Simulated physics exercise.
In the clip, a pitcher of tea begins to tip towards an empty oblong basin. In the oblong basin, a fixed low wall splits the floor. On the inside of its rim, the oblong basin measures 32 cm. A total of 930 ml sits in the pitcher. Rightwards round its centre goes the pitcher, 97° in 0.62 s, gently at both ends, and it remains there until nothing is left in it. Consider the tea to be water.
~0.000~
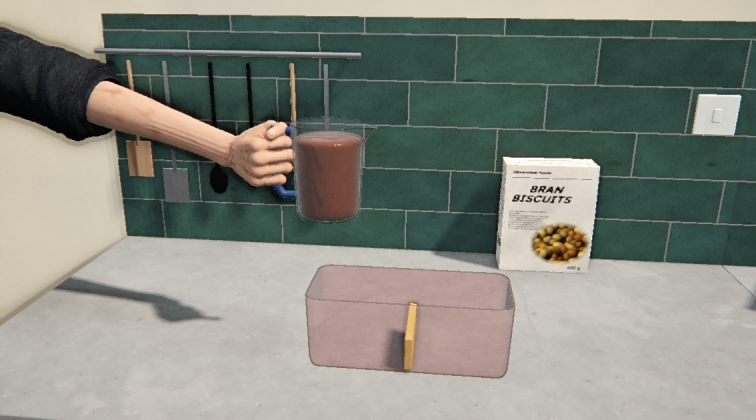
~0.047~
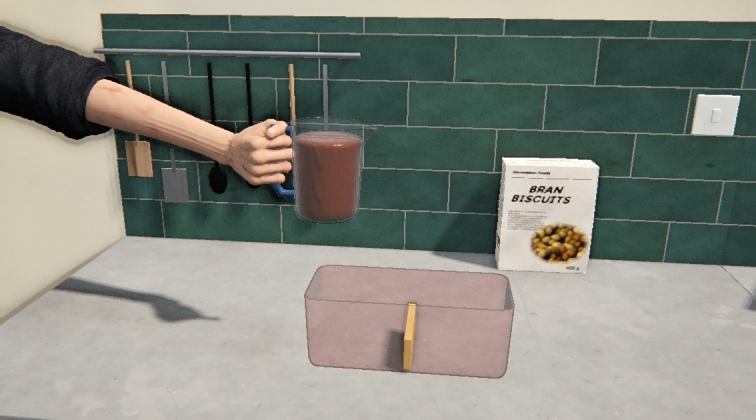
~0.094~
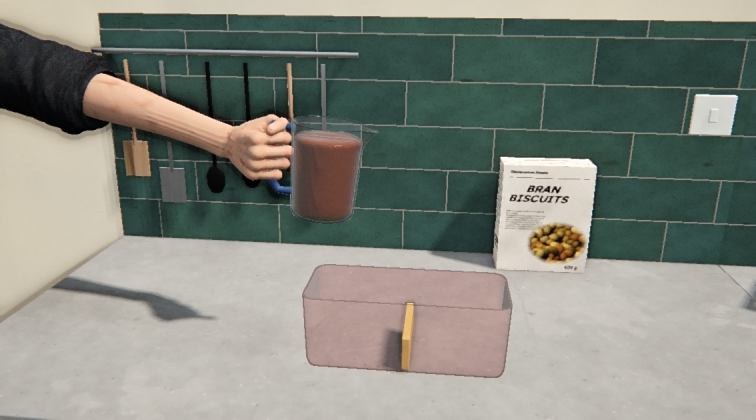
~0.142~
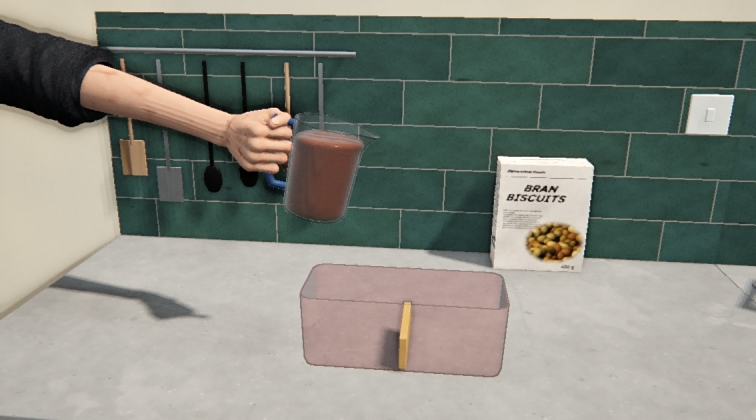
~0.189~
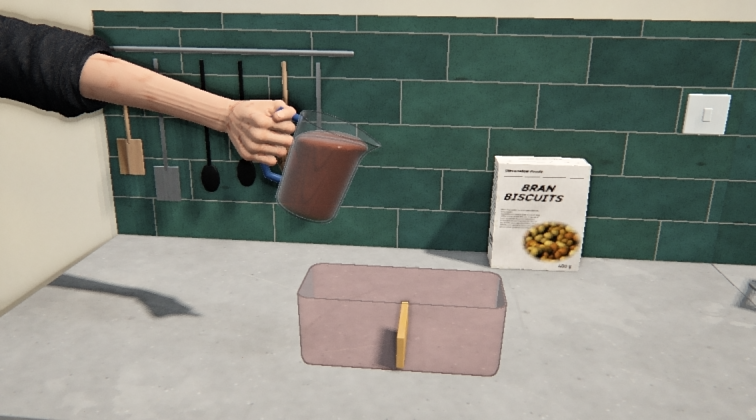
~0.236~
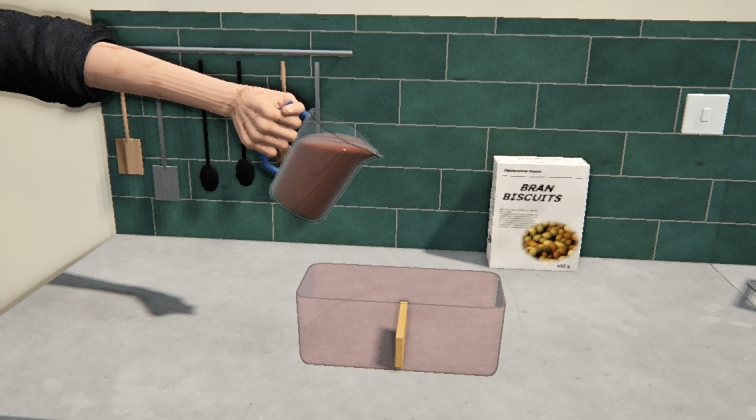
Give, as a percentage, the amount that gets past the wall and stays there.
Past the wall: About 90 %.
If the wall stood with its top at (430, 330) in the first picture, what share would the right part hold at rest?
Estimate: Close to 55 per cent.
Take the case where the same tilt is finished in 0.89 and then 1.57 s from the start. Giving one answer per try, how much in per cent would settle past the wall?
90 then 90 %.
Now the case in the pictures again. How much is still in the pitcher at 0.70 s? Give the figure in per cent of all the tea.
Roughly 28 per cent.
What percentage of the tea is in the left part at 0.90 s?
Roughly 2 percent.
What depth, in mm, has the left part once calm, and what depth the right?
Left roughly 4 mm; right roughly 44 mm.
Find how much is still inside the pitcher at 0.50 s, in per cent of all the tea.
Still held: Roughly 68 % of the total.
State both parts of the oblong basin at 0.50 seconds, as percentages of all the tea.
0 left and 7 right, roughly.
Then, 0.50 s in, the tilt is 88° and 67 per cent is still to pour, 0 is left of the wall and 7 right of it.
Then, 0.70 s in, the tilt is 97° and 29 per cent is still to pour, 1 is left of the wall and 45 right of it.
Then, 0.90 s in, the tilt is 97° and 9 per cent is still to pour, 2 is left of the wall and 77 right of it.
Then, 1.12 s in, the tilt is 97° and 3 per cent is still to pour, 4 is left of the wall and 89 right of it.
Finally, 8 per cent lies left of the wall, 90 right of it and 2 outside.
